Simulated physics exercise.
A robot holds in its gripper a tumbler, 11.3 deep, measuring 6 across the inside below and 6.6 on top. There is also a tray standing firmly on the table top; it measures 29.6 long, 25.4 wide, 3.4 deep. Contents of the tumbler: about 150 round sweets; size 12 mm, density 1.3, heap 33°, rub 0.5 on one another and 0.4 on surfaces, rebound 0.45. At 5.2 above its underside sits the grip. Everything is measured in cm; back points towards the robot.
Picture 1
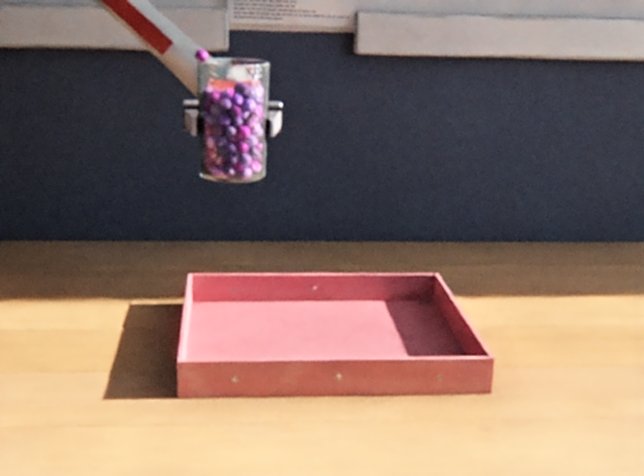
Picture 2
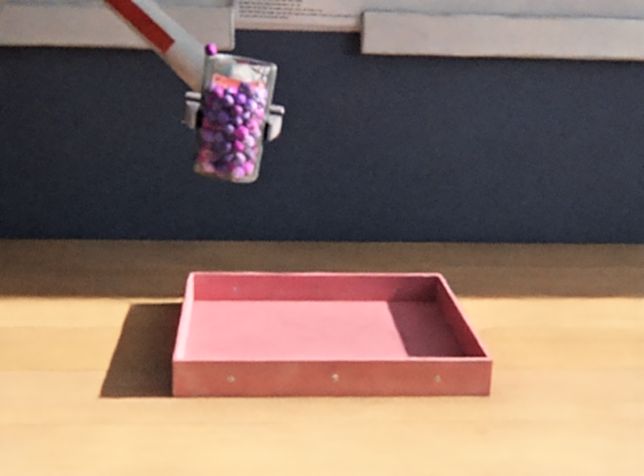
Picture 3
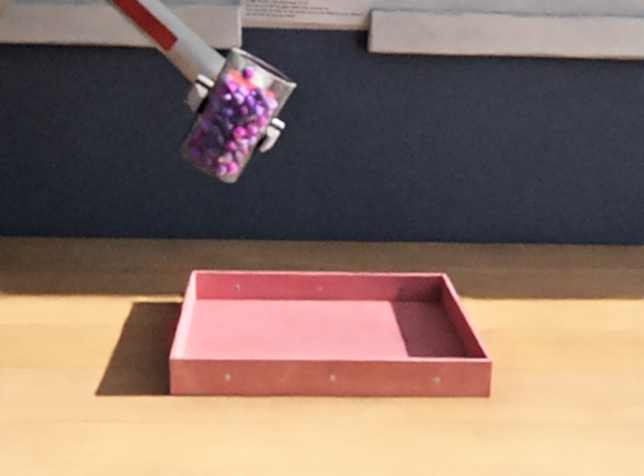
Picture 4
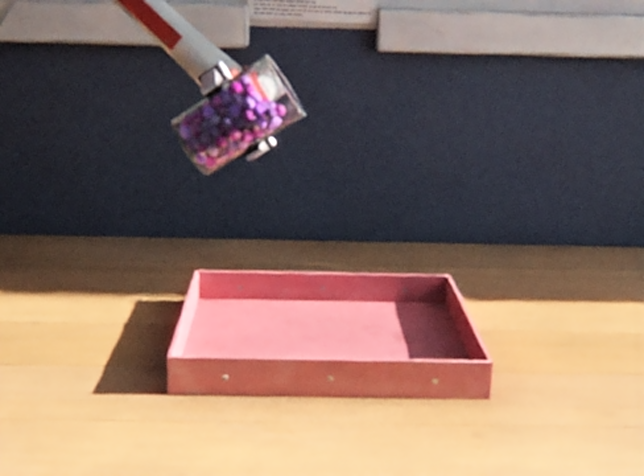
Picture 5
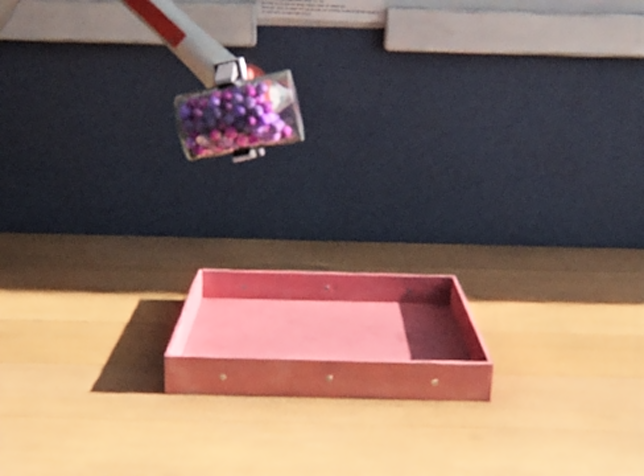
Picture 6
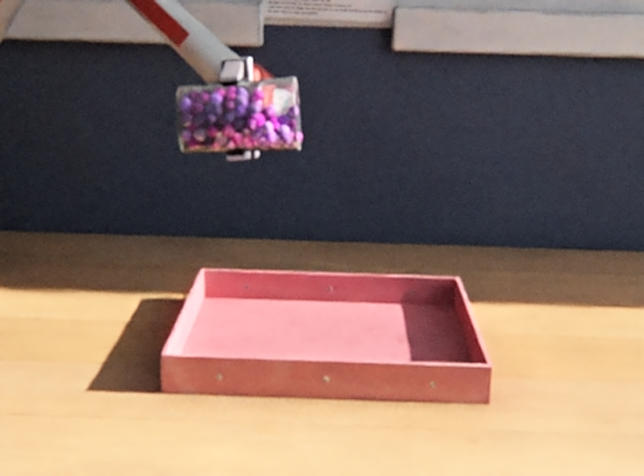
A robot arm held a clear tumbler of purple and pink round sweets above an empty pink tray on a wooden table, then turned it steadily to the right until it lay almost sideways.
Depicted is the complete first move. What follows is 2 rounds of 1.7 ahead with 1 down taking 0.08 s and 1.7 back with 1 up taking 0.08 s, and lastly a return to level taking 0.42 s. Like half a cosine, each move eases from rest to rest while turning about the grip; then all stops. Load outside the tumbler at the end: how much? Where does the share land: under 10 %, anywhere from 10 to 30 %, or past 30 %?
It lands anywhere from 10 to 30 %.
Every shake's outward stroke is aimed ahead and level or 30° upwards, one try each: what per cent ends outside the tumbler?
First try about 35 %, second try about 45 %.
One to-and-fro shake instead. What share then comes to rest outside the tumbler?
It would then be around 15 per cent.
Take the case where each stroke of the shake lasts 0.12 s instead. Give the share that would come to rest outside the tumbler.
It would be some 15 %.
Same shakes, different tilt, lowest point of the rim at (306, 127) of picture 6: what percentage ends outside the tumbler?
Somewhere around 0 %.
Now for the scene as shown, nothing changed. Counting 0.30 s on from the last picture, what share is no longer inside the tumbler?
Roughly 10 percent is out.
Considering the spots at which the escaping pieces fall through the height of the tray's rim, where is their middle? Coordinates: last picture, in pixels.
Around (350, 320).
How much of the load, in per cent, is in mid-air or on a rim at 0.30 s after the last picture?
I'd reckon close to 7 per cent.
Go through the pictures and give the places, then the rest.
The tumbler middle at (233, 121), level; upper third of the load around (236, 104), from x 200 to 260, top at y 55; 148 in the tumbler, in the first picture.
The tumbler middle at (233, 120), tilted 8° forward; upper third of the load around (233, 103), from x 205 to 265, top at y 50, in the second picture.
The tumbler middle at (234, 118), tilted 29° forward; upper third of the load around (237, 104), from x 195 to 270, top at y 75, in the third picture.
The tumbler middle at (237, 118), tilted 56° forward; upper third of the load around (239, 105), from x 185 to 275, top at y 80, in the fourth picture.
The tumbler middle at (238, 117), tilted 77° forward; upper third of the load around (236, 104), from x 185 to 280, top at y 90, in the fifth picture.
The tumbler middle at (238, 117), tilted 85° forward; upper third of the load around (229, 104), from x 185 to 295, top at y 90; 148 in the tumbler, in the sixth picture.
Then, 0.30 s on, tilted 85° forward, highest piece 25 above the table; 132 in the tumbler, 5 in the tray, 11 in flight or on a rim.
Then, 0.59 s on, tilted 23° forward, highest piece 29 above the table; 119 in the tumbler, 27 in the tray, 2 in flight or on a rim.
Then, 0.94 s on, level, highest piece 27 above the table; 119 in the tumbler, 29 in the tray.
Then, 1.99 s on, level, highest piece 27 above the table; 119 in the tumbler, 29 in the tray.
In the end, 119 in the tumbler, 29 in the tray. That is 20 % outside the tumbler.
